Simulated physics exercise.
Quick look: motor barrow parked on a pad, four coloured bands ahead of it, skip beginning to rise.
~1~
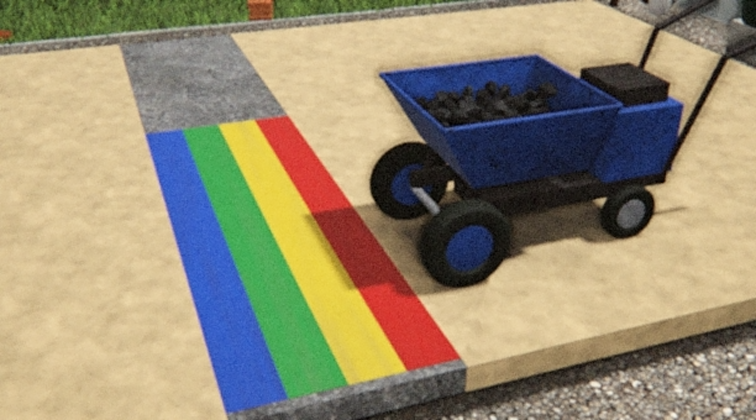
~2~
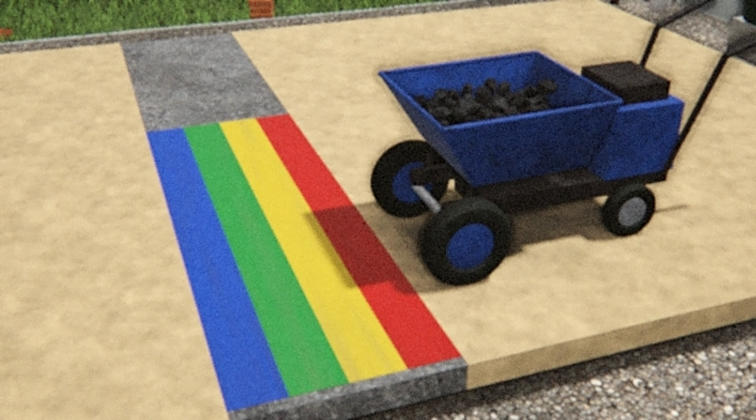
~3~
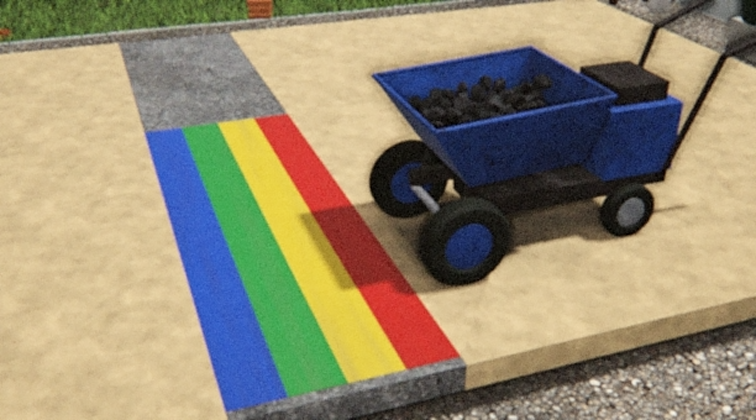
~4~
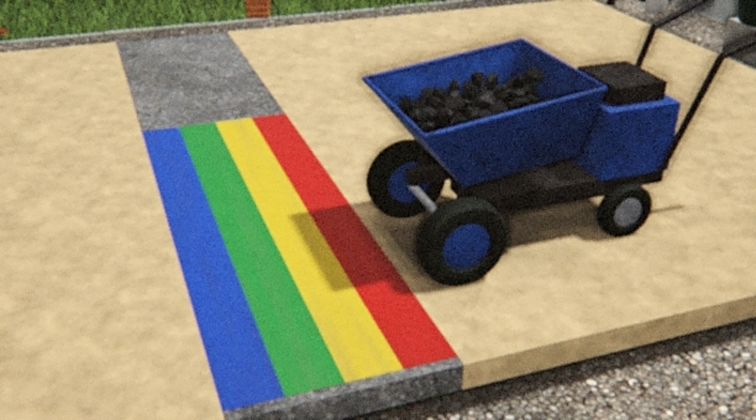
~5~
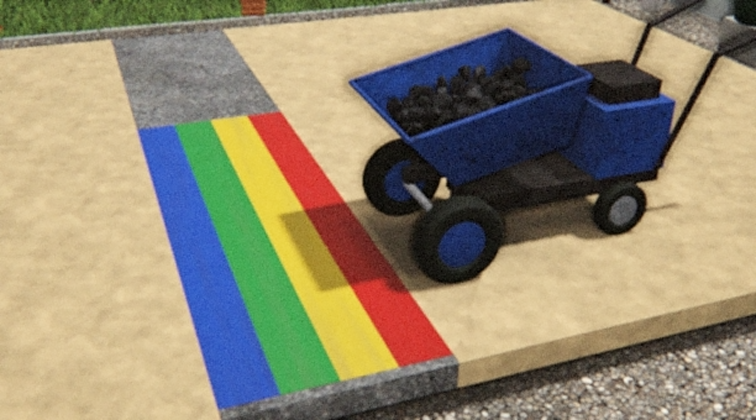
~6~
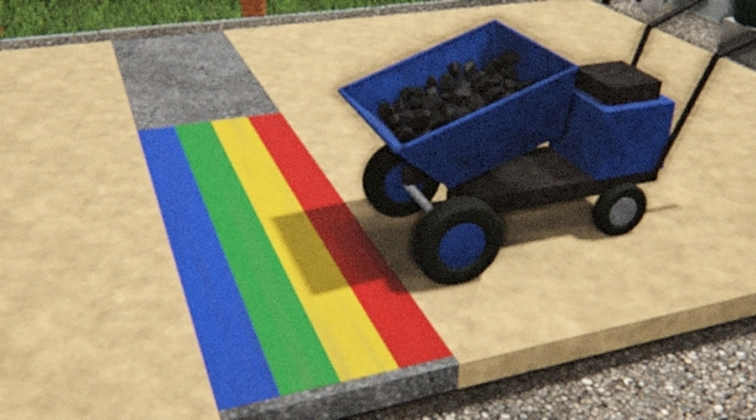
The blue skip of a parked motor barrow, loaded with dark lumps, started out level and slowly tilted forward to the left, its back end rising, beside red, yellow, green and blue strips.
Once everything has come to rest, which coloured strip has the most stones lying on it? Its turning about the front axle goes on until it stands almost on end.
Green.
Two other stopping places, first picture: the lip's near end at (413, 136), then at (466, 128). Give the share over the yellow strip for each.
About 0 and 40 per cent.
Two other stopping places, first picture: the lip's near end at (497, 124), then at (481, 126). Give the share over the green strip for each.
10 per cent, then 20 per cent.
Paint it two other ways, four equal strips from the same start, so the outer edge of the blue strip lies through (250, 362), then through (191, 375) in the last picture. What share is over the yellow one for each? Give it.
Roughly 10 per cent, then roughly 30 per cent.
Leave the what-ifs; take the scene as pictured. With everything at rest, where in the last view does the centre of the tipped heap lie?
Around (269, 268).
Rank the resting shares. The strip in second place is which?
Second: The strip in yellow.
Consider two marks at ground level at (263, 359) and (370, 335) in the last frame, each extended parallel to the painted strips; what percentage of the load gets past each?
Respectively 20 and 80 percent.
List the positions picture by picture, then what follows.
The first frame shows lip of the skip (444, 132), level; top of the load (488, 114), lumps of coal; red strip (409, 326); yellow strip (356, 338); green strip (300, 350); blue strip (242, 362).
The second frame shows lip of the skip (442, 130), level; top of the load (488, 111).
The third frame shows lip of the skip (435, 133), tipped barely; top of the load (496, 103).
The fourth frame shows lip of the skip (424, 137), tipped a little; top of the load (507, 97).
The fifth frame shows lip of the skip (409, 142), tipped a little; top of the load (494, 90).
The sixth frame shows lip of the skip (397, 151), tipped clearly; top of the load (492, 98); red strip (401, 323); yellow strip (348, 335); green strip (293, 347); blue strip (235, 359).
Just after the last frame, skip tipped steeply; every one in the skip.
A moment on, skip tipped right over; the larger part in the skip; just a few over the yellow strip; about a tenth over the green strip; just a few over the blue strip.
Further on, skip tipped right over; roughly a third in the skip; roughly a quarter over the yellow strip; roughly a third over the green strip; about a tenth over the blue strip; just a few off the paint.
When it is over, skip tipped right over; roughly a quarter in the skip; not one over the red strip; roughly a quarter over the yellow strip; roughly a third over the green strip; about a tenth over the blue strip; just a few off the paint.
